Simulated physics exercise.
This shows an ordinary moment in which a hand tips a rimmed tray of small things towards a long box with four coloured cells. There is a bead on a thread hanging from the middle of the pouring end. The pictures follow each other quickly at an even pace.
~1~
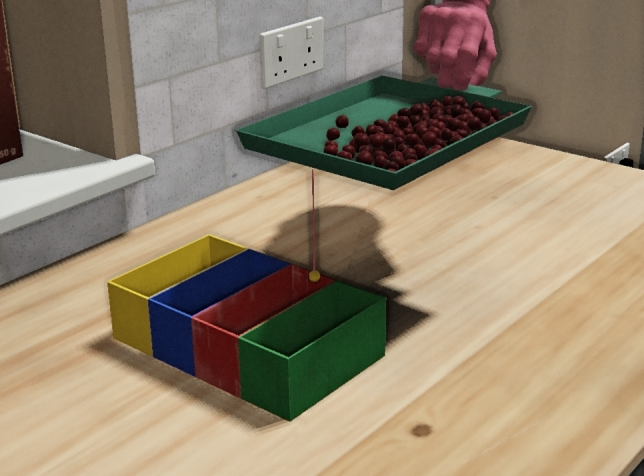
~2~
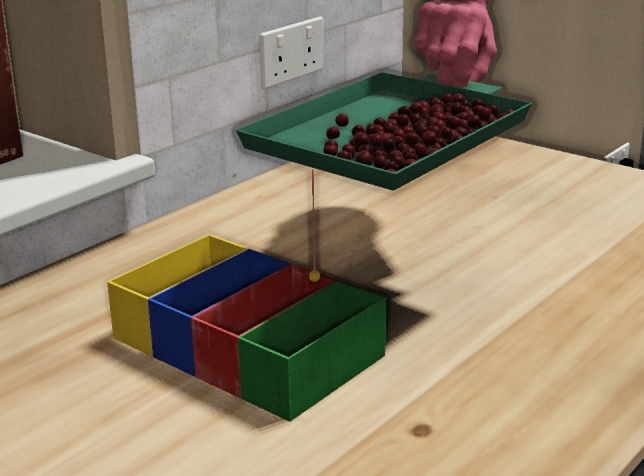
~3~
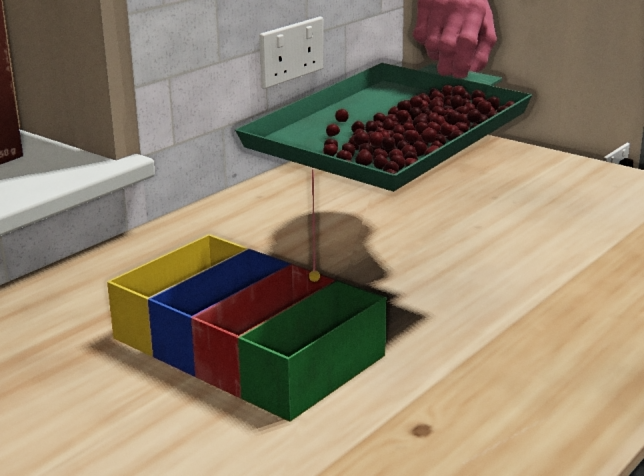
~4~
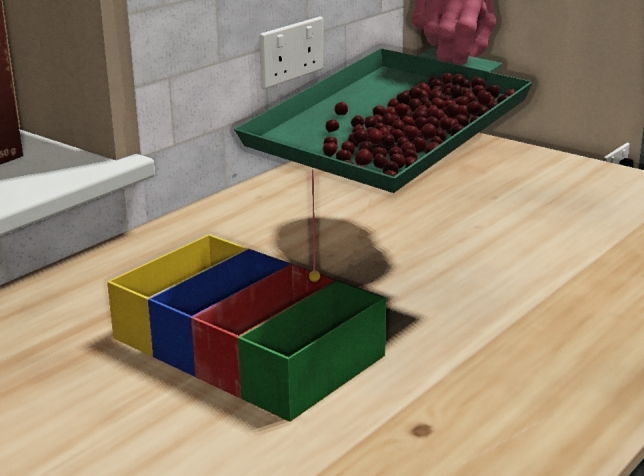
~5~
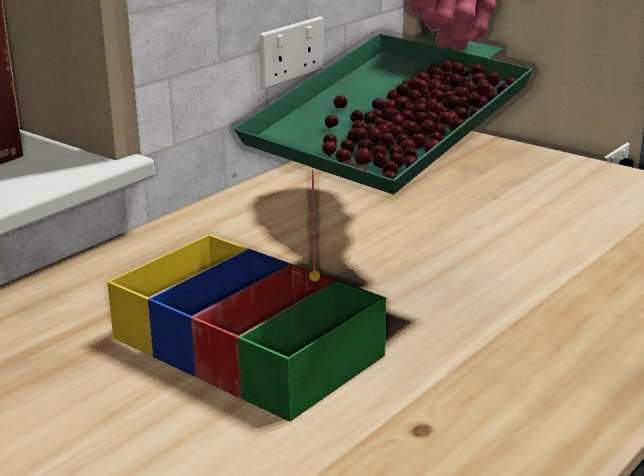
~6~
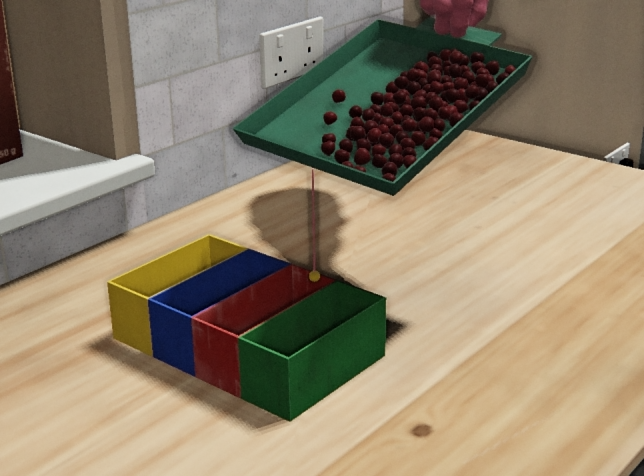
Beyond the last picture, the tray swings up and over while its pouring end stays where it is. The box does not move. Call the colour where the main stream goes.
I call green.
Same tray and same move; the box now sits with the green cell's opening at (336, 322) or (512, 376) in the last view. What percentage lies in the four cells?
First case 60 in a hundred, second case 60 in a hundred.
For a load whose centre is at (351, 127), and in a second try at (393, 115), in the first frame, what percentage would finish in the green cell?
You'd get near 40 percent first and near 30 percent next.
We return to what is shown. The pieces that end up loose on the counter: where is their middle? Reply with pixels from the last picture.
Somewhere about (348, 438), I'd say.
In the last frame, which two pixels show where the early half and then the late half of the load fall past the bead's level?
The opening half passes (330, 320), the closing half (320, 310).
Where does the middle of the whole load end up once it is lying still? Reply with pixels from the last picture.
Resting centre, last frame: Roughly (309, 390).
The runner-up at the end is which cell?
Number two is red.
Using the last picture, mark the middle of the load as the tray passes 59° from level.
Look close to (372, 119) in the last picture.
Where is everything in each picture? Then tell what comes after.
In the first frame, corners of the pouring end (244, 130) and (394, 170), level; middle of the load (421, 132), dried cherries; bead on its thread (315, 276); yellow cell (130, 313); blue cell (172, 332); red cell (217, 352); green cell (265, 373).
In the second frame, corners of the pouring end (244, 129) and (394, 170), level; middle of the load (421, 130).
In the third frame, corners of the pouring end (243, 129) and (393, 172), tipped barely, lowest at the right corner; middle of the load (421, 126).
In the fourth frame, corners of the pouring end (243, 128) and (393, 174), tipped a little, lowest at the right corner; middle of the load (420, 118).
In the fifth frame, corners of the pouring end (242, 127) and (392, 176), tipped a little, lowest at the right corner; middle of the load (420, 111).
In the sixth frame, corners of the pouring end (241, 127) and (392, 178), tipped clearly, lowest at the right corner; middle of the load (419, 105); yellow cell (130, 313); blue cell (172, 332); red cell (217, 352); green cell (265, 373).
Just after the last frame, tray tipped steeply; almost all on the tray; about a tenth falling or outside the box.
A moment on, tray tipped right over; roughly a quarter on the tray; roughly a quarter in the green cell; about a tenth in the red cell; roughly half falling or outside the box.
Further on, tray tipped past a quarter turn; roughly a third in the green cell; roughly a quarter in the red cell; just a few in the blue cell; roughly half falling or outside the box.
When it is over, tray tipped past a quarter turn; roughly a third in the green cell; roughly a quarter in the red cell; just a few in the blue cell; not one in the yellow cell; roughly half outside the box.
